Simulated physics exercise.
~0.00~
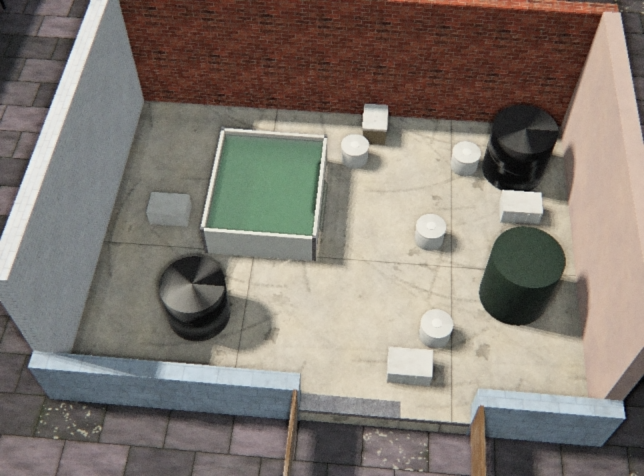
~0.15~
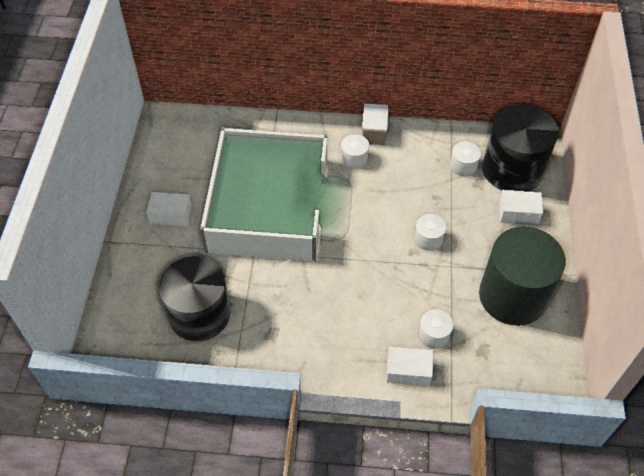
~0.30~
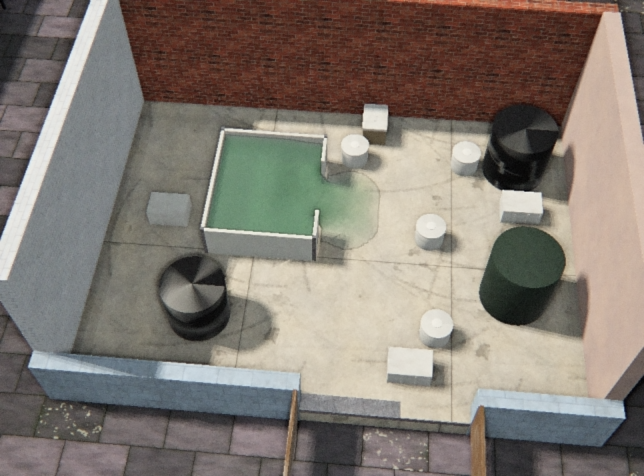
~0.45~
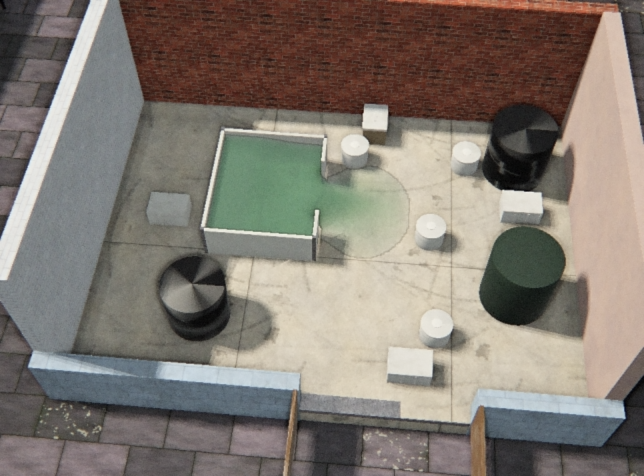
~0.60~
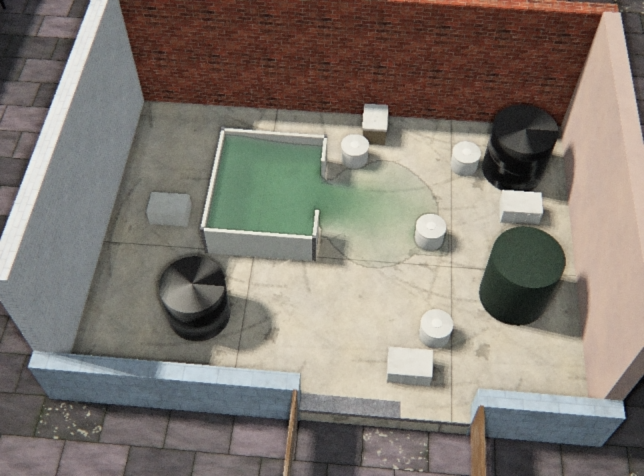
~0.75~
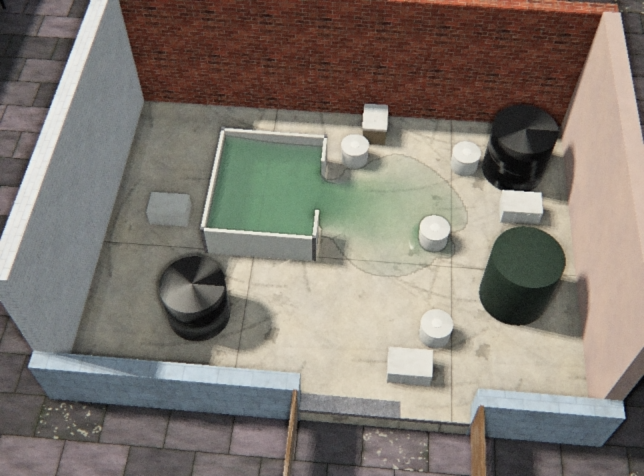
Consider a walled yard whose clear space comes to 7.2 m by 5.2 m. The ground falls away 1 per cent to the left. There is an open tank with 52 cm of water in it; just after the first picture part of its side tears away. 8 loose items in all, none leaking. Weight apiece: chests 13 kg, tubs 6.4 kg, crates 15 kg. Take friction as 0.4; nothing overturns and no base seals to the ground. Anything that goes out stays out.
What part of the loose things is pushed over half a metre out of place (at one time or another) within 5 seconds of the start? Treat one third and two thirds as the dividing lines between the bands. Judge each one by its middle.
Seems to me it will amount to a middle share.
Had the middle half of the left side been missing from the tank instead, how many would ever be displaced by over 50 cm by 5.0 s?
Count: 3.
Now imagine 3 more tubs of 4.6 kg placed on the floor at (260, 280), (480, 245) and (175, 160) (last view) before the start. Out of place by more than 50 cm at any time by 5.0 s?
First falls shy, second exceeds it, third falls shy.
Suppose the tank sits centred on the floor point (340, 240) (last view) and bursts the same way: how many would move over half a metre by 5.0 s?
Then 3.
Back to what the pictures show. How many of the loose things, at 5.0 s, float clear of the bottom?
At that time the total is 3.
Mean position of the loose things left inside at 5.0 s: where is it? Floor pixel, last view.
Near (420, 241).
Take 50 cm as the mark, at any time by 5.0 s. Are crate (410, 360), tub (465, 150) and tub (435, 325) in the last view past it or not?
One by one: Below the line; above the line; above the line.
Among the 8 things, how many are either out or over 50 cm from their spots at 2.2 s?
I make it 2.
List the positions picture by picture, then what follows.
In the first picture, a tub at (431, 226) rests on the ground; a chest at (376, 117), on the bottom; water covers 3.1 m2; 0 of 8 have shifted.
In the second picture, a tub at (431, 226), on the bottom; a chest at (376, 117) rests on the ground; water covers 3.6 m2; 0 of 8 have shifted.
In the third picture, a tub at (431, 226), on the bottom; a chest at (376, 117) rests on the ground; 4.2 m2 under water; 0 of 8 have shifted.
In the fourth picture, a tub at (431, 226) rests on the ground; a chest at (376, 117) rests on the ground; 5.0 m2 under water; 0 of 8 have shifted.
In the fifth picture, a tub at (431, 226), on the bottom; a chest at (376, 117), on the bottom; water covers 5.8 m2; 0 of 8 have shifted.
In the sixth picture, a tub at (435, 228) rests on the ground, 6 cm from its start; a chest at (376, 117) rests on the ground; 6.7 m2 under water; 1 of 8 have shifted.
After 1.1 s 1 of 8 are over 50 cm from their spots; 0 afloat.
After 2.2 s 2 of 8 are over 50 cm from their spots; 3 afloat.
After 3.5 s 3 of 8 are over 50 cm from their spots; 3 afloat.
After 5.0 s 3 of 8 are over 50 cm from their spots, and 3 have been at some point; 3 afloat.
